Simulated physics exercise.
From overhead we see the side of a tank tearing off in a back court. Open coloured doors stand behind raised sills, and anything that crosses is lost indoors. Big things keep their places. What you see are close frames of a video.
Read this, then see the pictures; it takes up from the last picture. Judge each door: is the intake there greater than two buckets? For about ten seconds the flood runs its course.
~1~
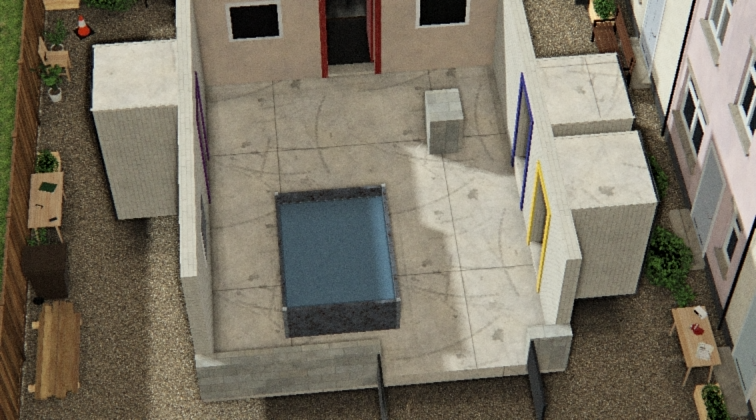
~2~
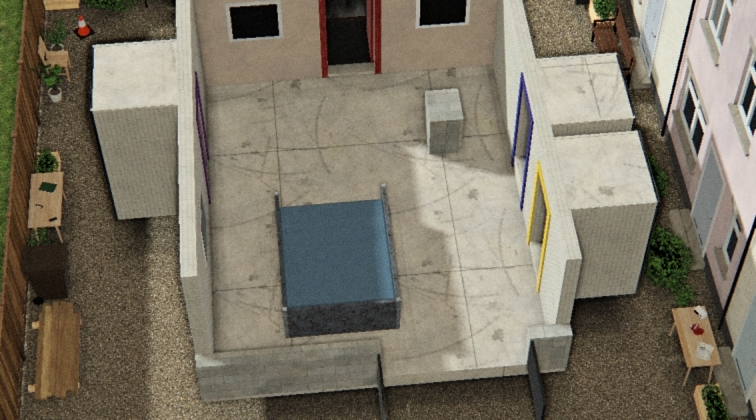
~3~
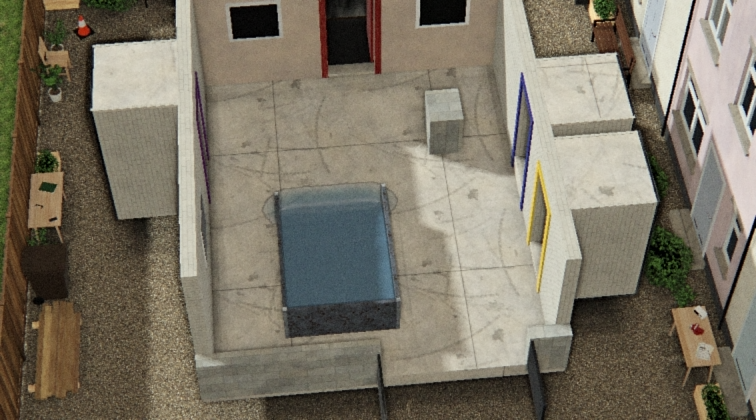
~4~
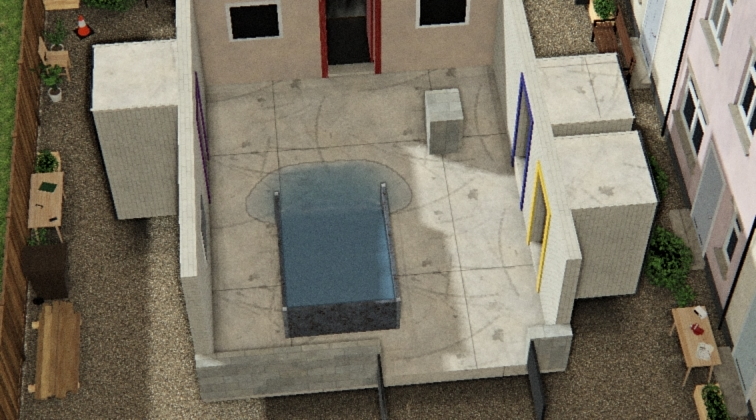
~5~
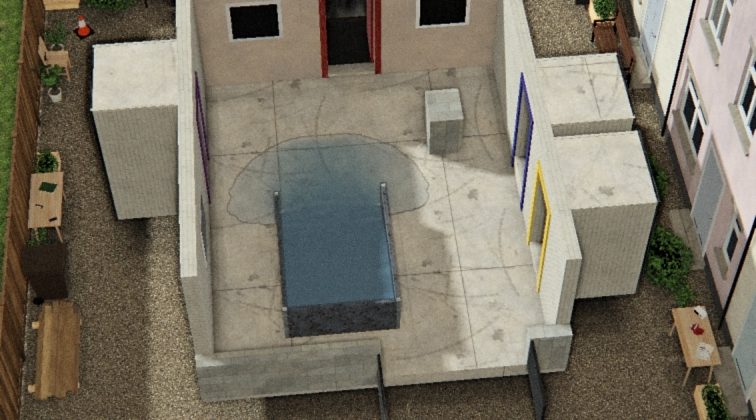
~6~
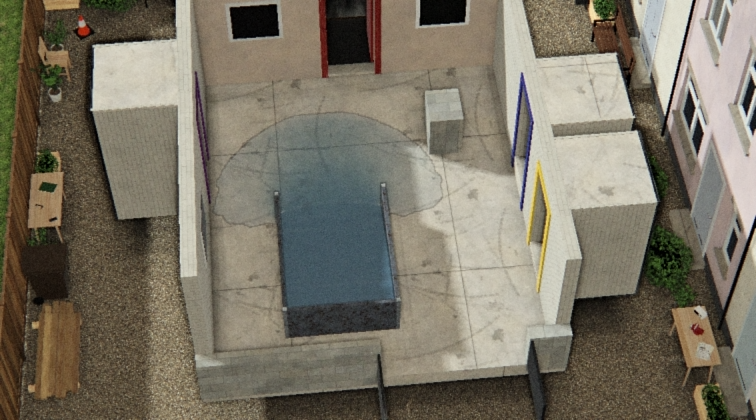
Red door, greater; blue door, not greater; purple door, not greater; yellow door, not greater.
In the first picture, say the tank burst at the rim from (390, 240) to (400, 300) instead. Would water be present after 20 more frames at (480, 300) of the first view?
At that place: Flooded.
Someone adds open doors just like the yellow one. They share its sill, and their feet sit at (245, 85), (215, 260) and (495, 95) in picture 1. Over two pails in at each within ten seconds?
The first new doorway tops it, the second comes up short, the third tops it.
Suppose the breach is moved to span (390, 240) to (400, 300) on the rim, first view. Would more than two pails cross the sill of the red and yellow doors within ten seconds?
Against the threshold, red misses it and yellow beats it.
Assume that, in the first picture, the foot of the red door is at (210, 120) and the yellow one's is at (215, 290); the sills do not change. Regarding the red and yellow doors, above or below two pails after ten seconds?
First red door is flooded, then yellow door is not flooded.
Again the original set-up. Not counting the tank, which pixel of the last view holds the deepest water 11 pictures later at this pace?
It should be close to (216, 92).
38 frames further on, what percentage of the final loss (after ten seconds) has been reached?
That comes to 50 per cent, as I work it out.
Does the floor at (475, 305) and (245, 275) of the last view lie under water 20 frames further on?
So I'd put them as unwetted and unwetted.
A moment on, water covers 45 % of the floor; the red door over two buckets in, the blue door not reached, the purple door wet at the sill, nothing in, the yellow door not reached.
Next, water covers 45 % of the floor; the red door far over two buckets in, the blue door not reached, the purple door wet at the sill, nothing in, the yellow door not reached.
Then, water covers 55 % of the floor; the red door far over two buckets in, the blue door wet at the sill, nothing in, the purple door wet at the sill, nothing in, the yellow door not reached.
Later, water covers 90 % of the floor; the red door far over two buckets in, the blue door wet at the sill, nothing in, the purple door wet at the sill, nothing in, the yellow door wet at the sill, nothing in.
In the end, water covers 95 % of the floor; the red door far over two buckets in, the blue door wet at the sill, nothing in, the purple door wet at the sill, nothing in, the yellow door wet at the sill, nothing in.
